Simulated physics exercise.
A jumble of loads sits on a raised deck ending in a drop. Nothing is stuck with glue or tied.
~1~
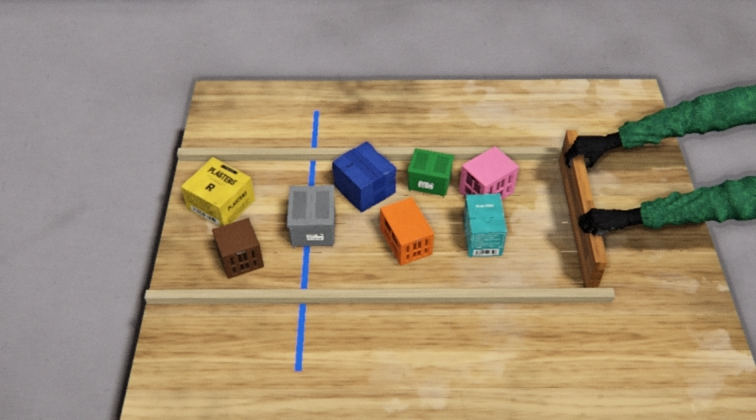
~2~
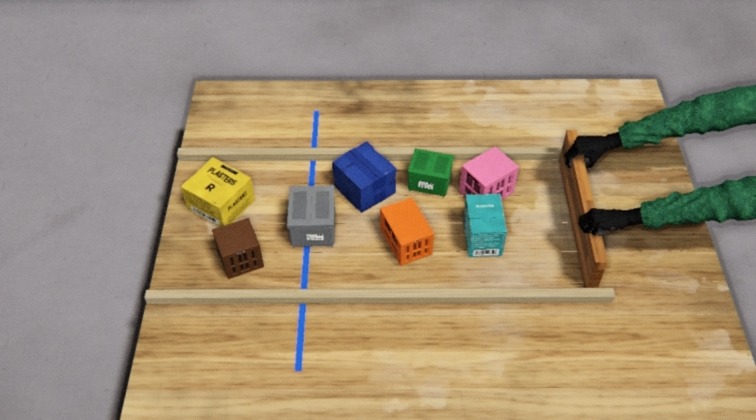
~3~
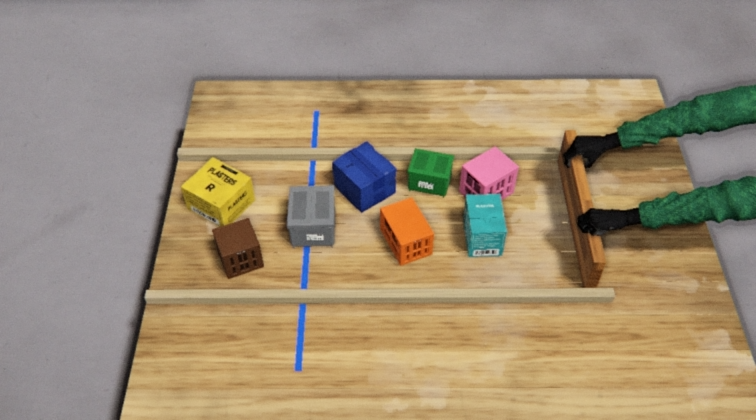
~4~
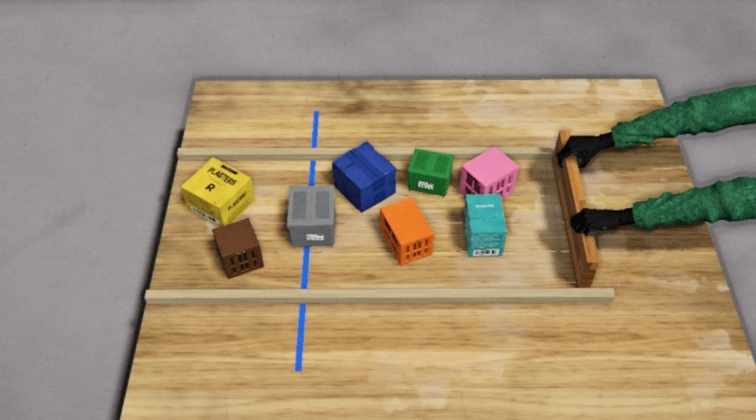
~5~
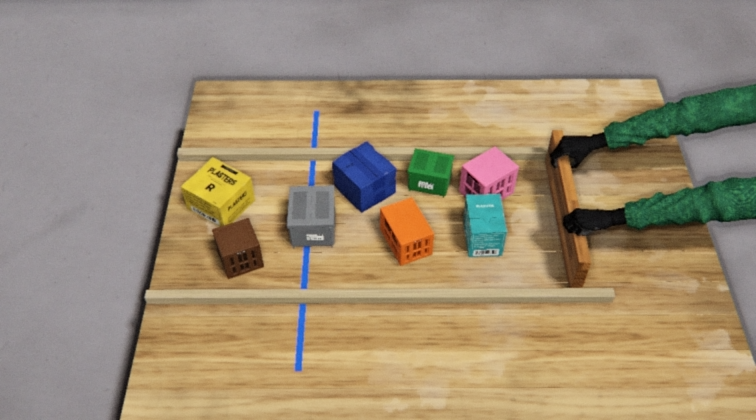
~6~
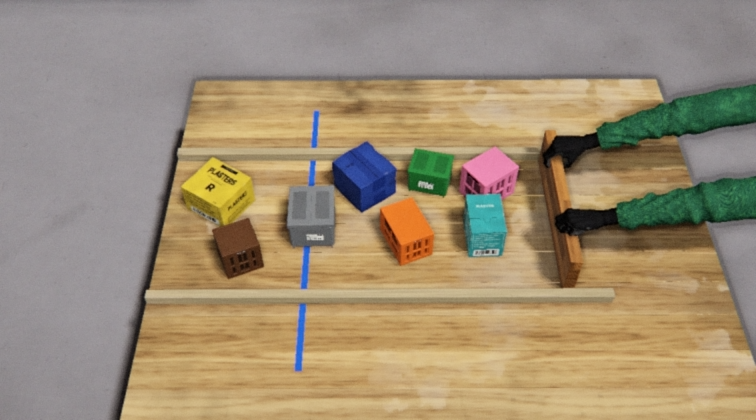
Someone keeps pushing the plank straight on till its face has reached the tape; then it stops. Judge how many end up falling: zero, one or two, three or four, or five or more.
My judgement: Zero.
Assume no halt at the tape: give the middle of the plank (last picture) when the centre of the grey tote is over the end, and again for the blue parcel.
For the grey tote, about (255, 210); for the blue parcel, about (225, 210).
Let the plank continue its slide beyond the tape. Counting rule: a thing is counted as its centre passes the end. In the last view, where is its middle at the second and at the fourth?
For the first, roughly (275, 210); for the next, roughly (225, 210).
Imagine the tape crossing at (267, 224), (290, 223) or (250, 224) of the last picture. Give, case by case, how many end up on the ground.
Going through each try, you'd get 2, 1 and 3.
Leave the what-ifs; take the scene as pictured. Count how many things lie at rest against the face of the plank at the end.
Number in contact with it: 2.
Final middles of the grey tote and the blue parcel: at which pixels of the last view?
Result: One at about (213, 234), the other at about (244, 191).
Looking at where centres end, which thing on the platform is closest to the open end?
That would be the brown crate.
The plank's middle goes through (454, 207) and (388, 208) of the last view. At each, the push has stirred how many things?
The first number is 5, the next one 6.
Soon after, none off yet; yellow box at rest near (219, 194); brown crate at rest near (238, 248); grey tote at rest near (312, 217).
At rest, the number that fall off is zero.
